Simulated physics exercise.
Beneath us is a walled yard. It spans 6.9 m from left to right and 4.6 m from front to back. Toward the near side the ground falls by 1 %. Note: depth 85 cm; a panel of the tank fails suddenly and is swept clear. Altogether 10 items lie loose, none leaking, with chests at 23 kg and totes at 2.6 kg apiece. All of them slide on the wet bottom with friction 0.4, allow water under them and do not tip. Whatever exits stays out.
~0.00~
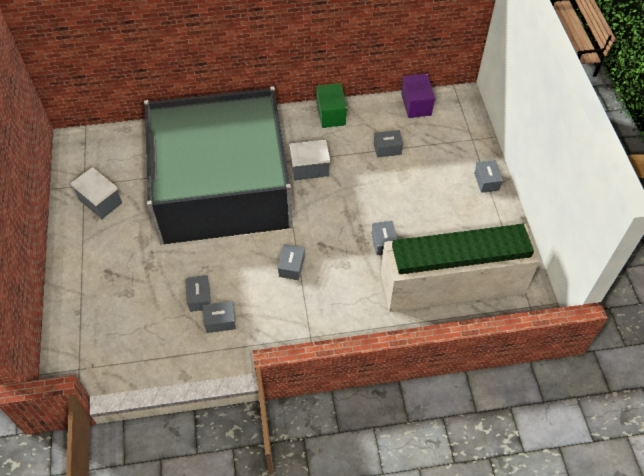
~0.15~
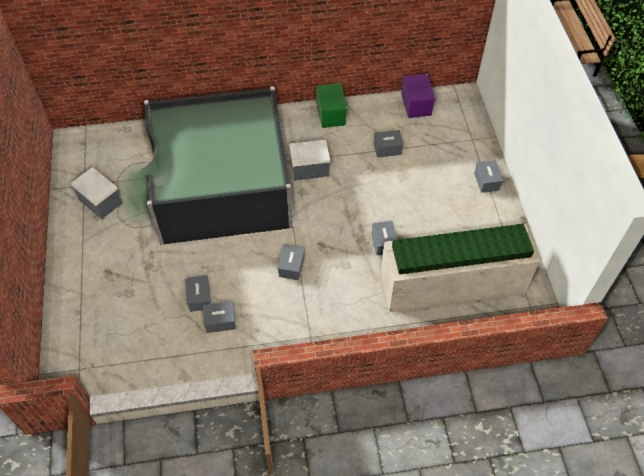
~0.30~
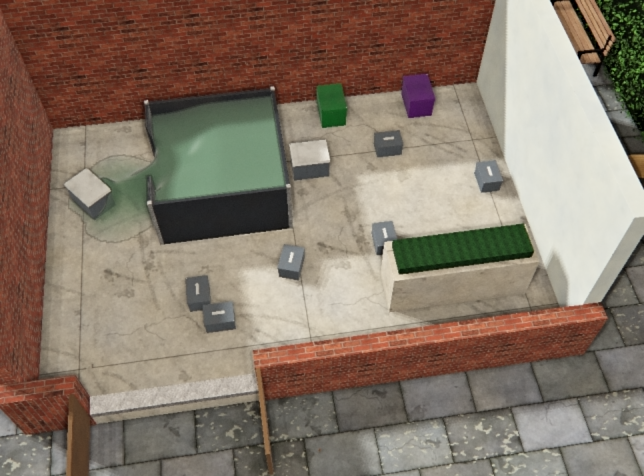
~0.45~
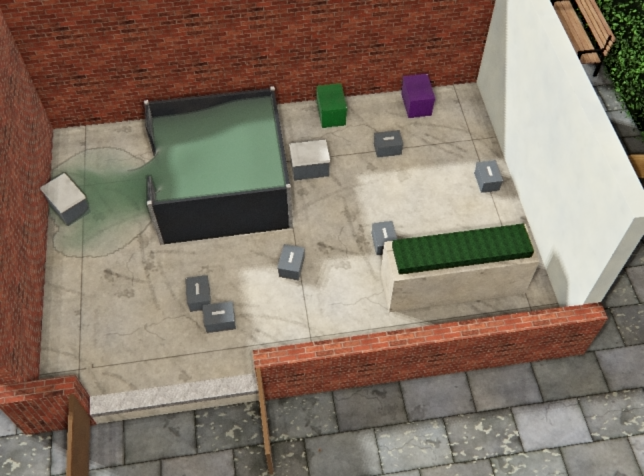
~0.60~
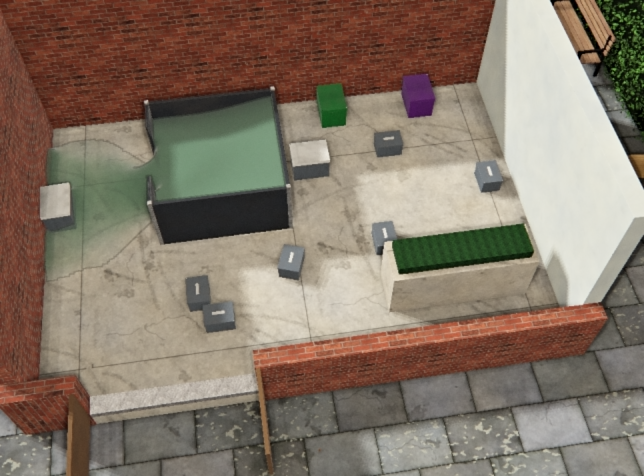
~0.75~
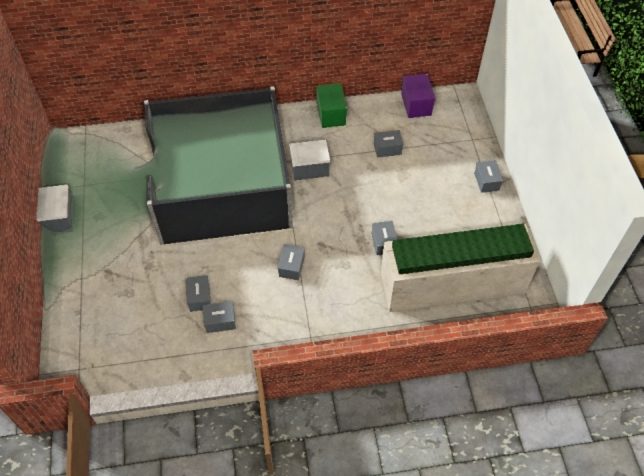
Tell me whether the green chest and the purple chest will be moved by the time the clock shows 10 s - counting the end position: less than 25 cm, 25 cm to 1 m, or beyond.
The green chest ends up well away; the purple chest ends up well away.
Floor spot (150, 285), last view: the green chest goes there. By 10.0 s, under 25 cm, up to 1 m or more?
Outcome: It sits still.
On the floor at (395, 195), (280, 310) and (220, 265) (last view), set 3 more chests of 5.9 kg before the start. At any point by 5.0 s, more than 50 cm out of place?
Taking them in order: Not far enough, not far enough and not far enough.
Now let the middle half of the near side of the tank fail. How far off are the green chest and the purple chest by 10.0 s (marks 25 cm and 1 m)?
Outcome - green chest: No real movement, purple chest: No real movement.
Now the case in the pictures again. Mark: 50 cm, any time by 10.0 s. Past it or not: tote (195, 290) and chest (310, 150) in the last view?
In sequence - stayed below the line; stayed below the line.
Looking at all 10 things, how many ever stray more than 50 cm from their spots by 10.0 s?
My count gives 8.
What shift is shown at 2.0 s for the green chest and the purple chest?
Roughly 0 and 0 cm by then.
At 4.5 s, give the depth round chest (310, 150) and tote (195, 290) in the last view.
0 and 2 cm.
After 2.0 s the green chest is near (332, 97), 0.0 m from its start, aground; the purple chest is near (419, 87), 0.0 m from its start, aground; 0 of 10 are out; 1 afloat.
After 4.5 s the green chest is near (489, 140), 2.5 m from its start, aground; the purple chest is near (485, 107), 1.1 m from its start, afloat; 1 of 10 are out; 1 afloat.
After 7.0 s the green chest is near (485, 216), 3.1 m from its start, aground; the purple chest is near (506, 193), 2.4 m from its start, aground; 1 of 10 are out; 2 afloat.
After 10.0 s the green chest is near (455, 236), 3.1 m from its start, aground; the purple chest is near (506, 229), 2.9 m from its start, aground; 1 of 10 are out; 6 afloat.
